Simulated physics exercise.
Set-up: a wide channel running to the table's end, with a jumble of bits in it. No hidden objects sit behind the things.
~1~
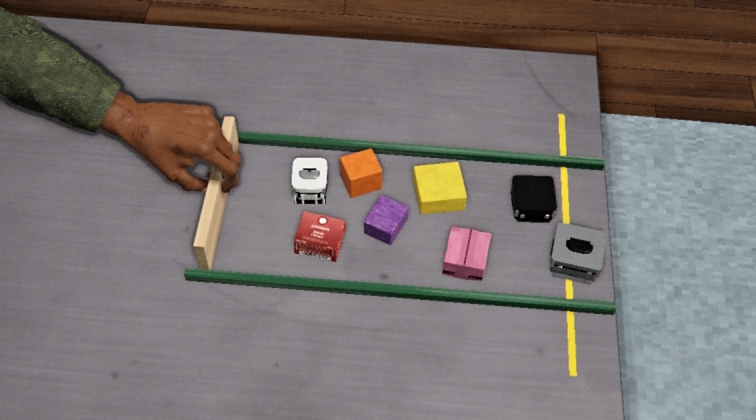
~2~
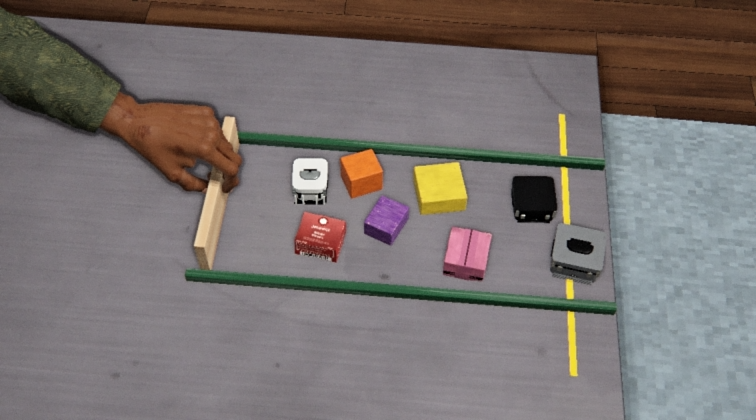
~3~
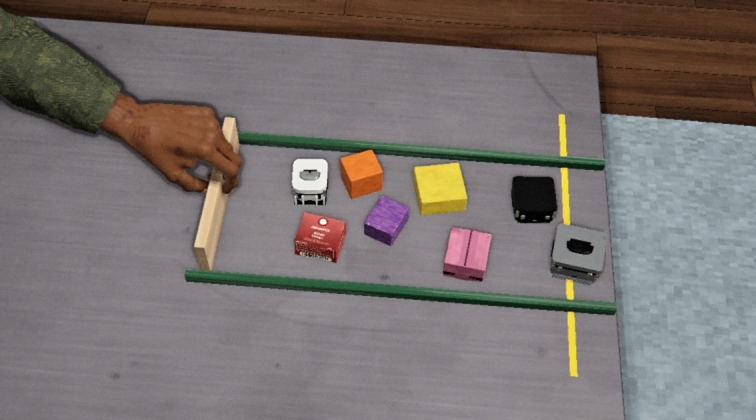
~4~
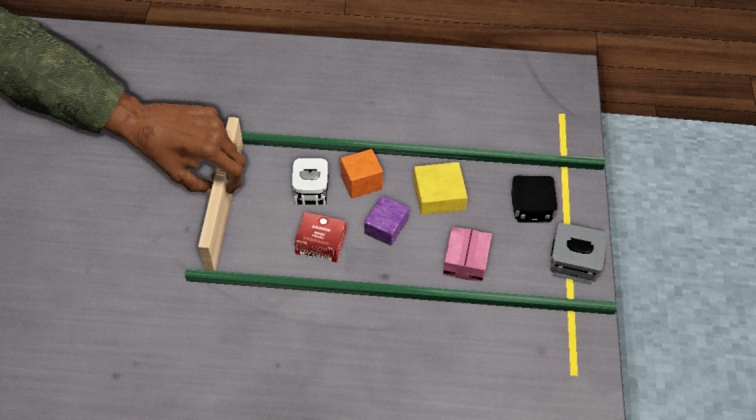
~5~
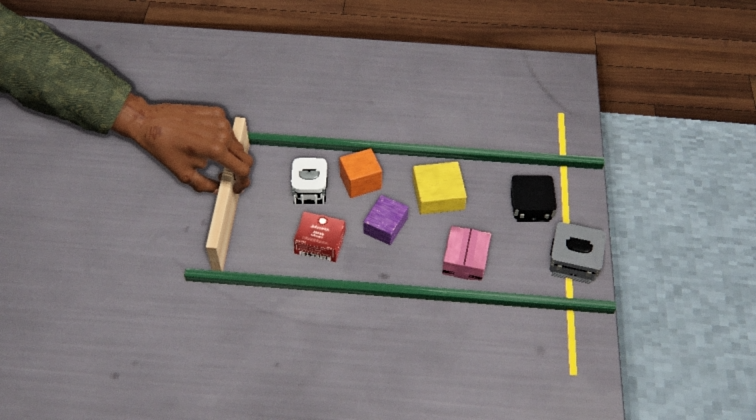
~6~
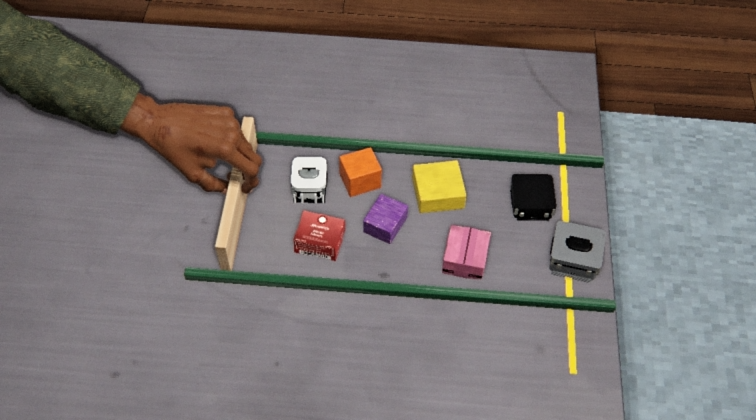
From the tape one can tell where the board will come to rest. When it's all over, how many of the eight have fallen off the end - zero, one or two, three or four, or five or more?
After that push five at the least come off the table.
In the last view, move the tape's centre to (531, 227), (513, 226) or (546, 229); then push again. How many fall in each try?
Going through them in order, you'd see 3, 2 and 3.
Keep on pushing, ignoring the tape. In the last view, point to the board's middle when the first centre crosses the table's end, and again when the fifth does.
At (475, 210) for the first, at (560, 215) for the fifth.
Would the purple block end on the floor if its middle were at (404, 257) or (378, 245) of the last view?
In order: Slips off; slips off.
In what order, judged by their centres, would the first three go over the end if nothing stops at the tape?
In order: The black case, the grey case, the yellow block.
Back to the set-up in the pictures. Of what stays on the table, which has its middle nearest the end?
Answer: The purple block.
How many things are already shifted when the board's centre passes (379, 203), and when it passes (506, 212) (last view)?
First 5, then 8.
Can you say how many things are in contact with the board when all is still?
It's 2 of them.
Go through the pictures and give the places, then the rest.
Grey case (577, 253); black case (533, 200); pink box (467, 254); board (218, 192); tape (567, 232), in the first picture.
Black case (533, 200); white case (311, 182), in the second picture.
Pink box (467, 255); purple block (386, 221), in the third picture.
Grey case (577, 254); orange block (362, 174), in the fourth picture.
Black case (532, 199); board (229, 193), in the fifth picture.
Grey case (576, 252); black case (532, 198); pink box (466, 253); board (238, 192); tape (566, 230), in the sixth picture.
Soon after, none off yet; grey case at rest near (576, 252); black case at rest near (532, 198); pink box at rest near (466, 253).
After that, none off yet; grey case at rest near (576, 252); black case displaced about its own width near (566, 202); pink box displaced about its own width near (496, 265).
And then, one off so far; grey case tilting a little near (625, 251); black case on its way down near (627, 295); pink box displaced well along near (584, 277).
In the end, the number that fall off is five or more; gone, orange block, yellow block, pink box, black case and grey case.
